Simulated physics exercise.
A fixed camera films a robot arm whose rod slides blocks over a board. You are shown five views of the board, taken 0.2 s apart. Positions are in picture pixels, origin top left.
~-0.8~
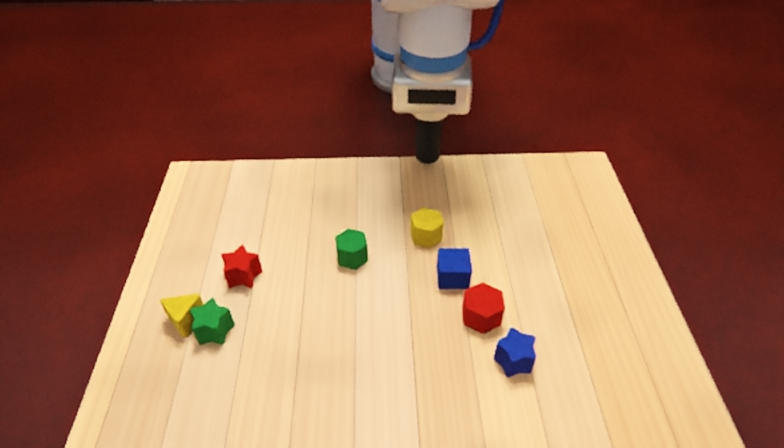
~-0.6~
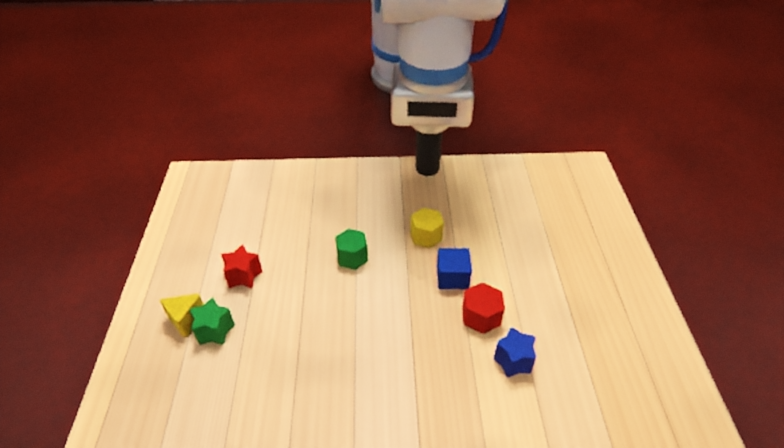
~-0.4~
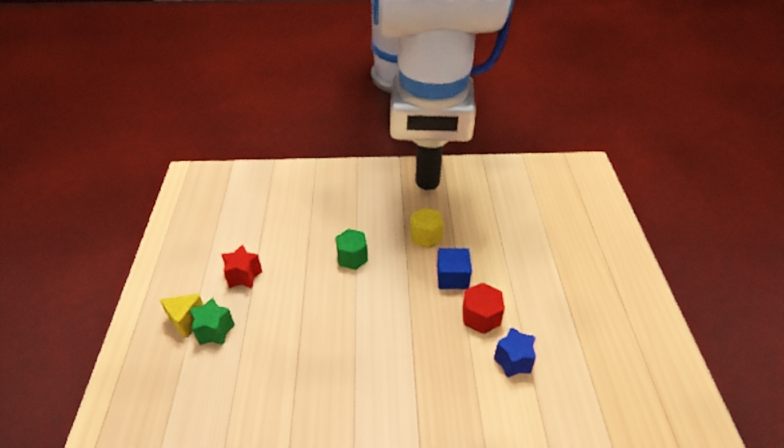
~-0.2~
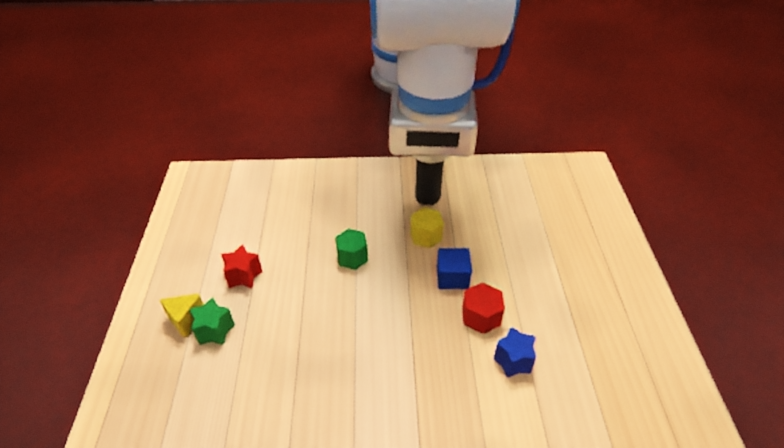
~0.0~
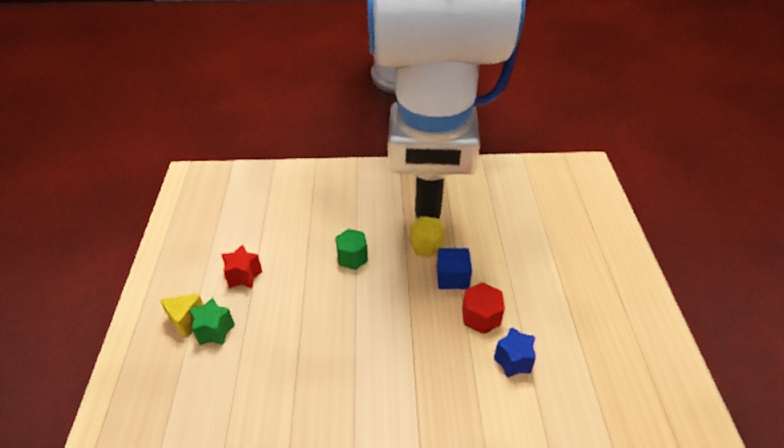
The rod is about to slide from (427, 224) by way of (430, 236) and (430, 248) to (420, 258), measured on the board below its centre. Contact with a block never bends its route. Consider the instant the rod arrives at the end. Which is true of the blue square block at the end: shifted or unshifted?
It travels a centimetre or more.
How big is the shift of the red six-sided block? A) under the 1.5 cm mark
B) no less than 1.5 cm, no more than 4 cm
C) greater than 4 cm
My pick is A.
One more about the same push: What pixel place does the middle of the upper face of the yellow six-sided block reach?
For the centre of its top, I'd go with (421, 264).
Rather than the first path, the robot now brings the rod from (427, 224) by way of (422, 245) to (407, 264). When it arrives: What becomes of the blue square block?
It is moved off its spot.
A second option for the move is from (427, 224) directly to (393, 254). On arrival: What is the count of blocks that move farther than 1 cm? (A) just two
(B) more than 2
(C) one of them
C
What follows on the original path. Halfway along, rod at (432, 233); yellow six-sided block at (428, 247); blue square block at (457, 264), turned 20° anticlockwise.
At the end, rod at (420, 248); green six-sided block unmoved; yellow six-sided block at (421, 264), turned 15° anticlockwise; blue square block at (458, 269), turned 50° anticlockwise; red six-sided block unmoved.
